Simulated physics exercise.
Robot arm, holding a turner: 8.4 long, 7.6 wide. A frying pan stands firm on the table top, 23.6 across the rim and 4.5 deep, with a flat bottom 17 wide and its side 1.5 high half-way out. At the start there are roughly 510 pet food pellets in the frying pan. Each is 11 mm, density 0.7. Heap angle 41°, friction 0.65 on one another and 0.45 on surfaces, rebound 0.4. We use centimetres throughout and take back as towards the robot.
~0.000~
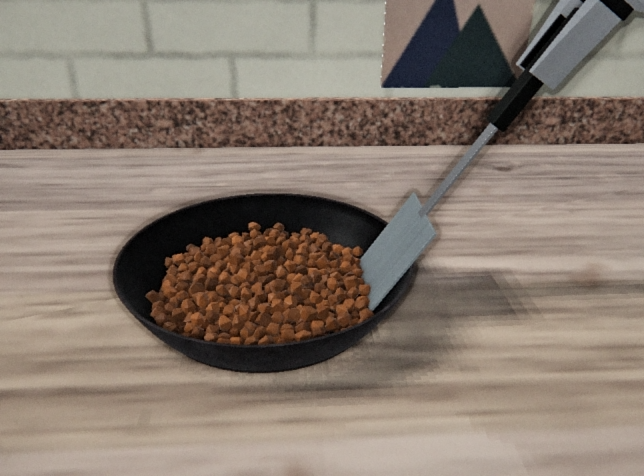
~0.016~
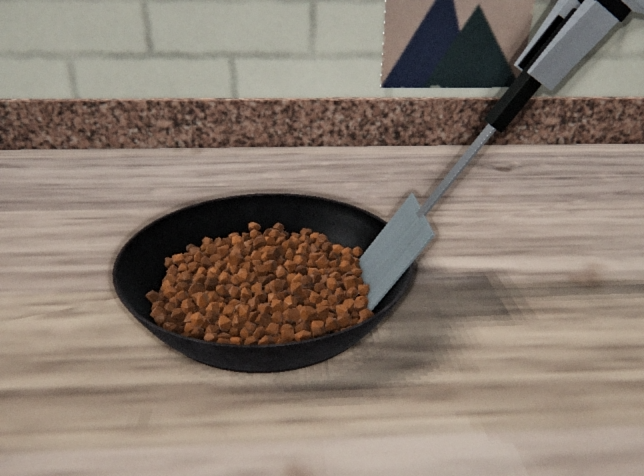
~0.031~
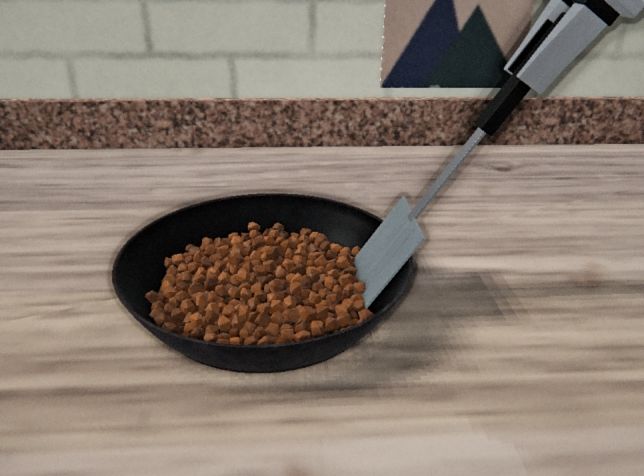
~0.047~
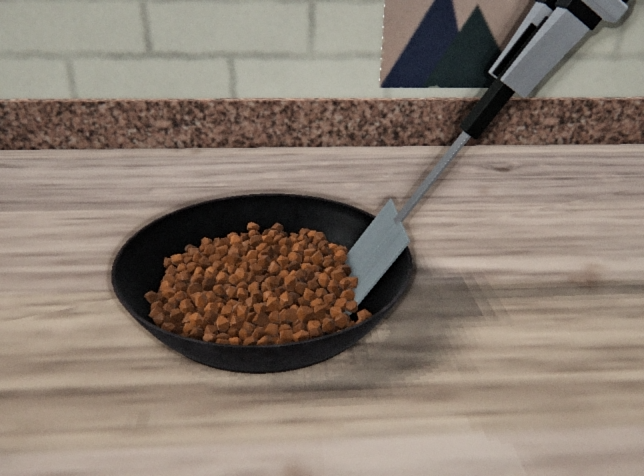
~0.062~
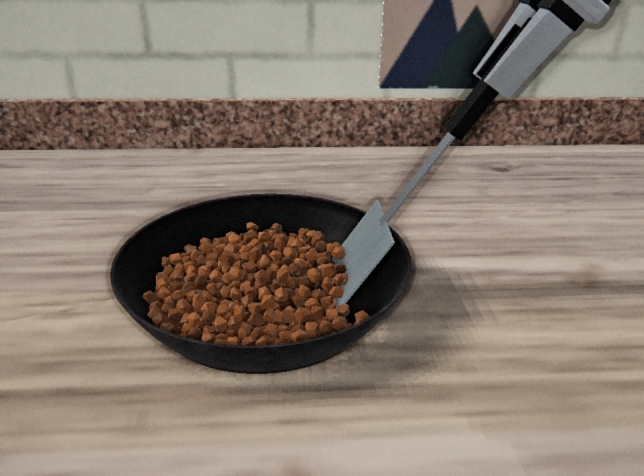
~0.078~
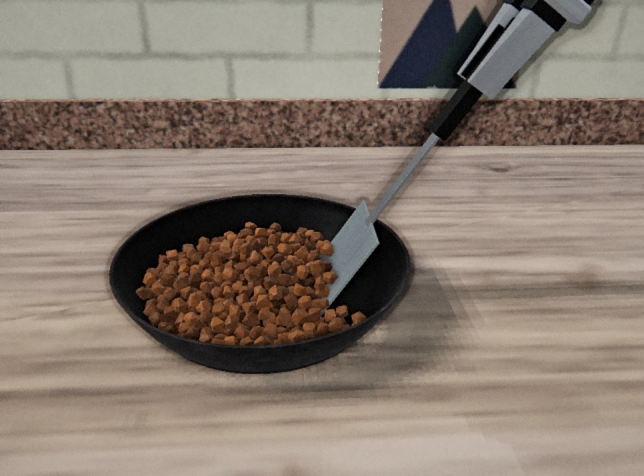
A robot arm's turner rested briefly at the right side of a black frying pan, then slid a short way left, nudging the heap of brown pellets slightly while the pan stayed put.
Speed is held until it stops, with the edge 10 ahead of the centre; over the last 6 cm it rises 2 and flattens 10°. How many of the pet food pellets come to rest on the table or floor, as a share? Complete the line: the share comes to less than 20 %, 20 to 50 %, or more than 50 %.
The share comes to 20 to 50 %.
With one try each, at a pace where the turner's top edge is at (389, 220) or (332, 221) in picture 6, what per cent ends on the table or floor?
First try around 35 %, second try around 40 %.
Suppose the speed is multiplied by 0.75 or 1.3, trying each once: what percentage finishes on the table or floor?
Estimates, in order: 40 % and 40 %.
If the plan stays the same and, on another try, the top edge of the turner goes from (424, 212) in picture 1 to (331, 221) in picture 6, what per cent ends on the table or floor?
Off the vessel, on the table or floor: Some 40 percent.
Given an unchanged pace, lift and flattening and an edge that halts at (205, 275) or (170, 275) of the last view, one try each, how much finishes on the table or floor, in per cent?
Respectively some 0 and 20 percent end on the table or floor.
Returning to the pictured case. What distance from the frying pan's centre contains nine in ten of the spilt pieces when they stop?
I'd estimate close to 35 centimetres.
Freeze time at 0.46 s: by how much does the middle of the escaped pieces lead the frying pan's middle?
I reckon roughly 22 centimetres.
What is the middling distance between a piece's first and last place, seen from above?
Roughly 6 cm.
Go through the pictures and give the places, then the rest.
The first picture shows turner top edge at (424, 212), sloping 57°; upper third of the load around (268, 277), from x 155 to 365, top at y 225; 513 in the frying pan.
The second picture shows turner top edge at (423, 212), sloping 57°; upper third of the load around (268, 277), from x 155 to 365, top at y 225.
The third picture shows turner top edge at (414, 215), sloping 57°; upper third of the load around (268, 275), from x 150 to 365, top at y 225.
The fourth picture shows turner top edge at (400, 219), sloping 57°; upper third of the load around (269, 273), from x 150 to 365, top at y 225.
The fifth picture shows turner top edge at (385, 220), sloping 57°; upper third of the load around (266, 272), from x 150 to 360, top at y 230.
The sixth picture shows turner top edge at (371, 220), sloping 57°; upper third of the load around (258, 270), from x 145 to 360, top at y 225; 513 in the frying pan.
After 0.15 s, sloping 57°, highest piece 5 above the table; 513 in the frying pan.
After 0.22 s, sloping 54°, highest piece 7 above the table; 507 in the frying pan, 6 on the blade or in flight.
After 0.46 s, sloping 47°, highest piece 16 above the table; 309 in the frying pan, 108 on the table or floor, 96 on the blade or in flight.
After 1.51 s, sloping 47°, highest piece 4 above the table; 309 in the frying pan, 204 on the table or floor.
At rest, 309 in the frying pan, 204 on the table or floor. That is 40 % on the table or floor.
